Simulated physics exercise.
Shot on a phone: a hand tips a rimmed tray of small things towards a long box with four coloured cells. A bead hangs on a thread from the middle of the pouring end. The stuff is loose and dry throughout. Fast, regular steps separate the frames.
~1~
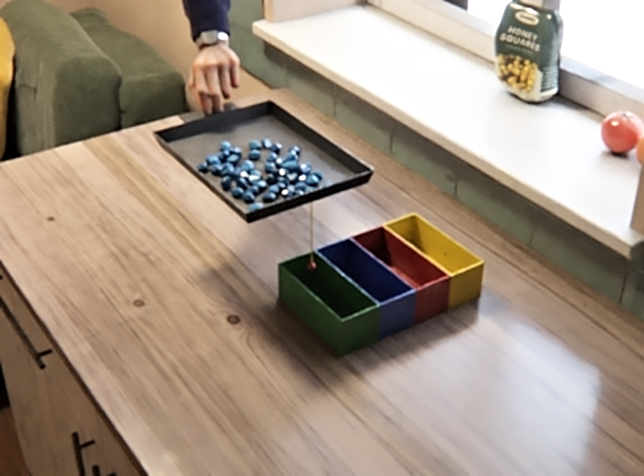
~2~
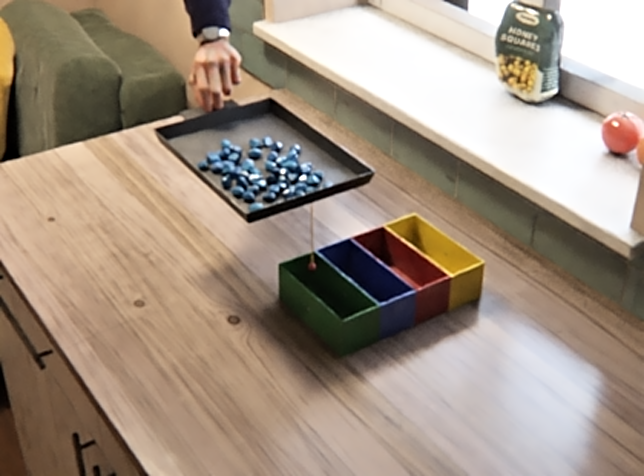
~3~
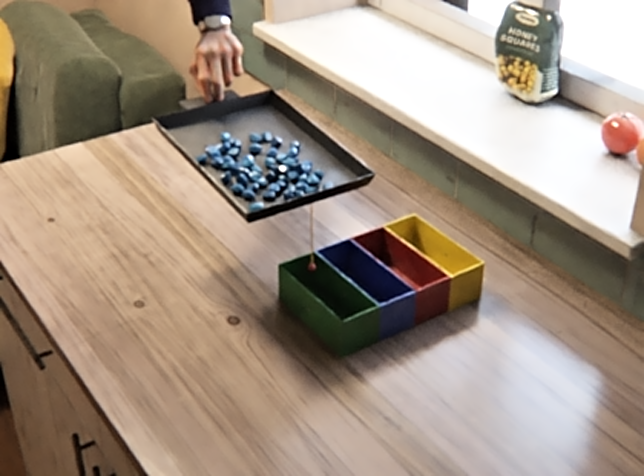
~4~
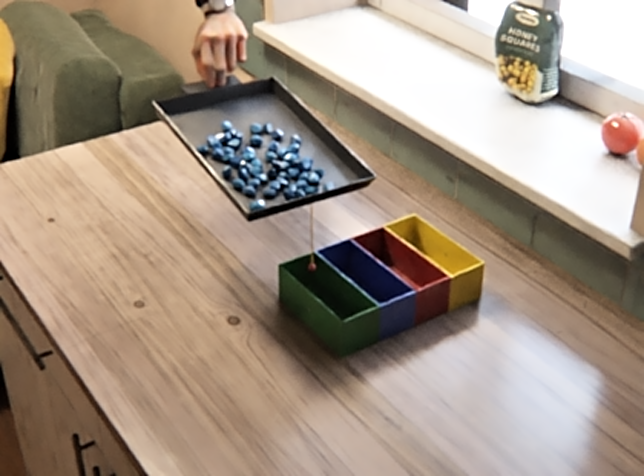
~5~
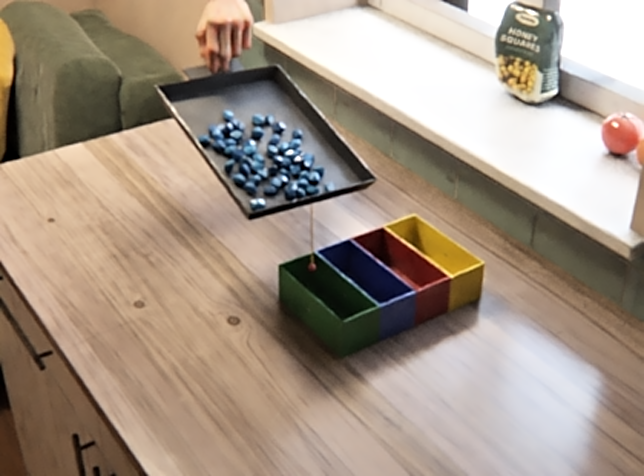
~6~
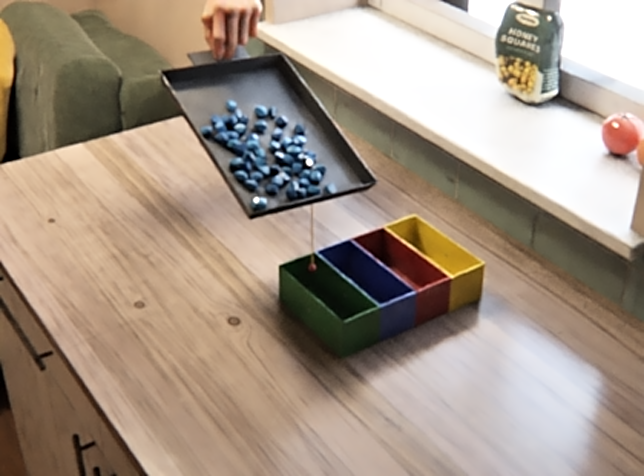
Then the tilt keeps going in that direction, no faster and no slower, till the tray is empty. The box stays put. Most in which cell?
Blue cell.
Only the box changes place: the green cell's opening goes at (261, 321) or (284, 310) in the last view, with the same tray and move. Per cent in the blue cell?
Roughly 0% the first time and 20% the second time.
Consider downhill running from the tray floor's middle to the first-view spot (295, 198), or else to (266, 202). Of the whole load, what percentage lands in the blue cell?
Roughly 10 per cent, and 0 per cent.
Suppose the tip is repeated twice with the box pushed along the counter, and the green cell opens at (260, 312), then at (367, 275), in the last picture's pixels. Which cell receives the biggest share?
It would be the cell in yellow the first time and the green cell the second time.
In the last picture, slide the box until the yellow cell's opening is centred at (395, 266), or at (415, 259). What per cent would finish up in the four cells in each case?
First try: Around 100 percent; second try: Around 100 percent.
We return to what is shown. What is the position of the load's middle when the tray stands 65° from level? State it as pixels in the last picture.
The centre of the load shows up near (327, 186) in the last view.
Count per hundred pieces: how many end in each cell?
Green cell: 30 per cent; blue cell: 50 per cent; red cell: 20 per cent; yellow cell: 0 per cent.
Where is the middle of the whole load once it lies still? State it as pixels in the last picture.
Around (367, 307), give or take.
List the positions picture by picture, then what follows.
Corners of the pouring end at (248, 209) and (368, 170), level; middle of the load at (256, 174), aquarium stones; bead on its thread at (312, 266); green cell at (360, 327); blue cell at (397, 312); red cell at (432, 297); yellow cell at (466, 282), in the first frame.
Corners of the pouring end at (248, 210) and (369, 170), level; middle of the load at (256, 173), in the second frame.
Corners of the pouring end at (249, 210) and (369, 172), tipped barely, lowest at the right corner; middle of the load at (257, 170), in the third frame.
Corners of the pouring end at (250, 209) and (370, 175), tipped a little, lowest at the right corner; middle of the load at (257, 164), in the fourth frame.
Corners of the pouring end at (252, 208) and (371, 177), tipped clearly, lowest at the right corner; middle of the load at (259, 159), in the fifth frame.
Corners of the pouring end at (253, 208) and (372, 180), tipped clearly, lowest at the right corner; middle of the load at (261, 154); green cell at (361, 329); blue cell at (398, 313); red cell at (433, 298); yellow cell at (467, 284), in the sixth frame.
Soon, tray tipped steeply; nearly all on the tray; a stray few falling or outside the box.
A while on, tray tipped past a quarter turn; about a quarter on the tray; about a quarter in the blue cell; a small part in the green cell; a small part in the red cell; about a quarter falling or outside the box.
Towards the end, tray tipped past a quarter turn; about half in the blue cell; about a quarter in the green cell; about a quarter in the red cell; a small part falling or outside the box.
Finally, tray tipped past a quarter turn; about half in the blue cell; about a quarter in the green cell; about a quarter in the red cell; none in the yellow cell; a small part outside the box.
